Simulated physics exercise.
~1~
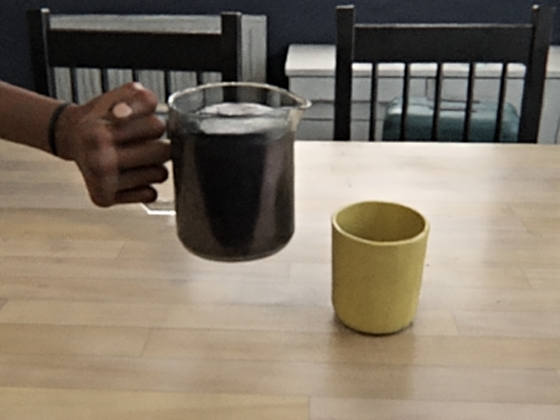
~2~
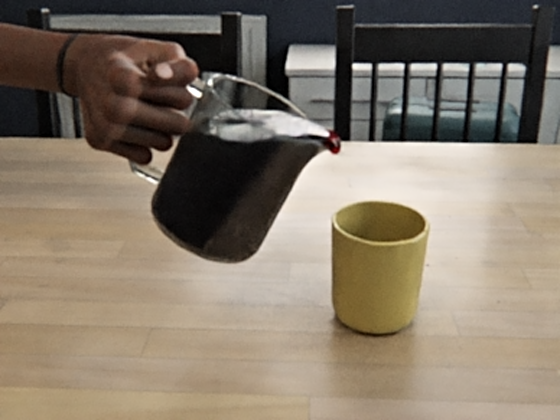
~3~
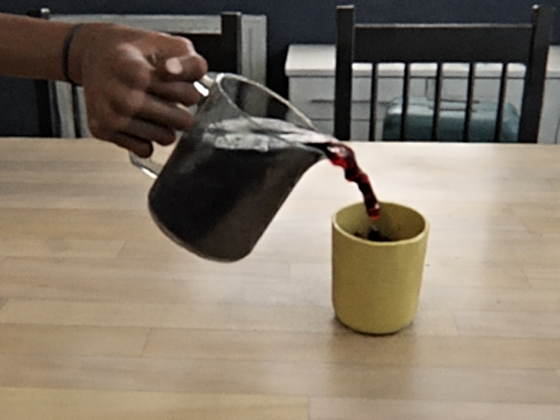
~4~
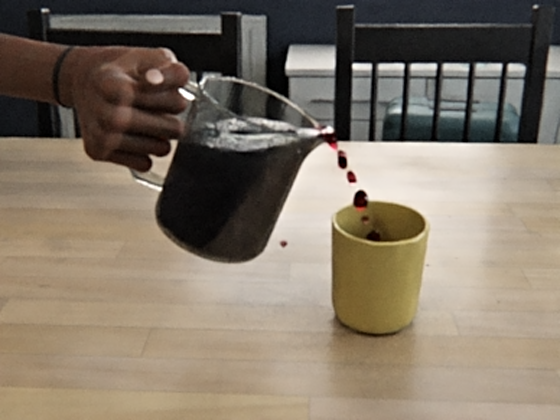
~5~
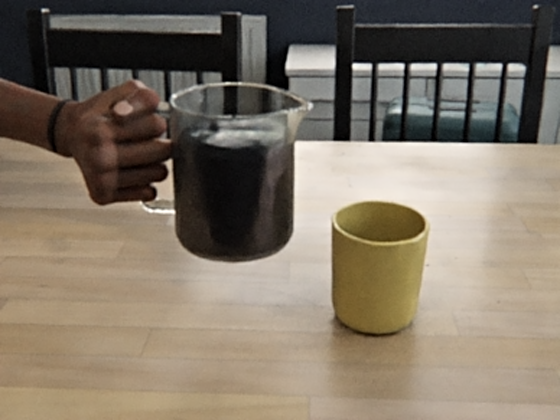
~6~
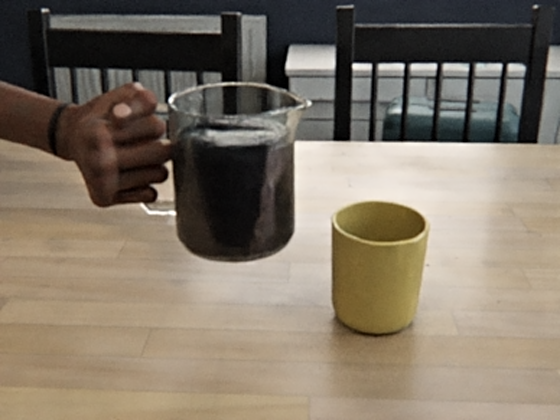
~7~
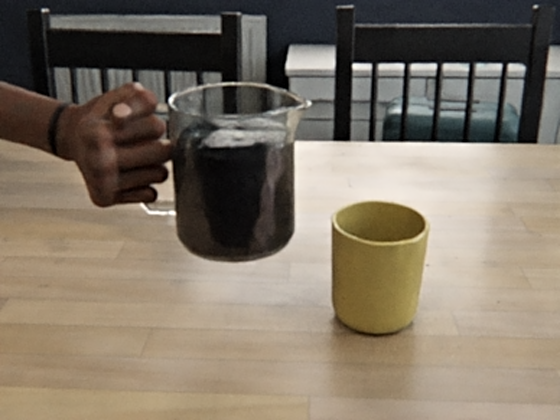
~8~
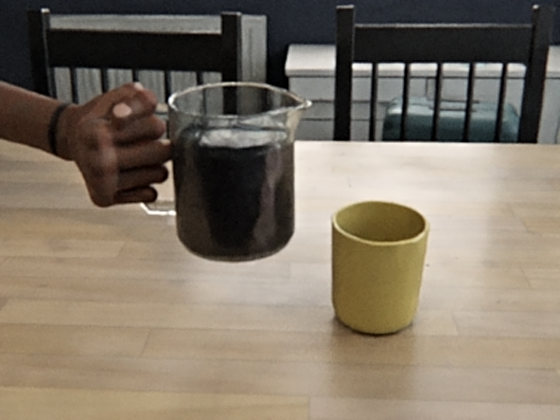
A clear glass jug of dark red wine is held by a hand at the left, above a pale wooden table seen from the front and slightly above. A yellow mug stands on the table to the right, with black slatted chairs and a white cabinet behind. The hand tips the jug to the right until red liquid reaches the spout and streams into the mug. As the jug starts to tilt back, the stream breaks into drops, with one small drop falling outside the mug. The hand brings the jug upright and holds it still, mostly full, beside the mug.
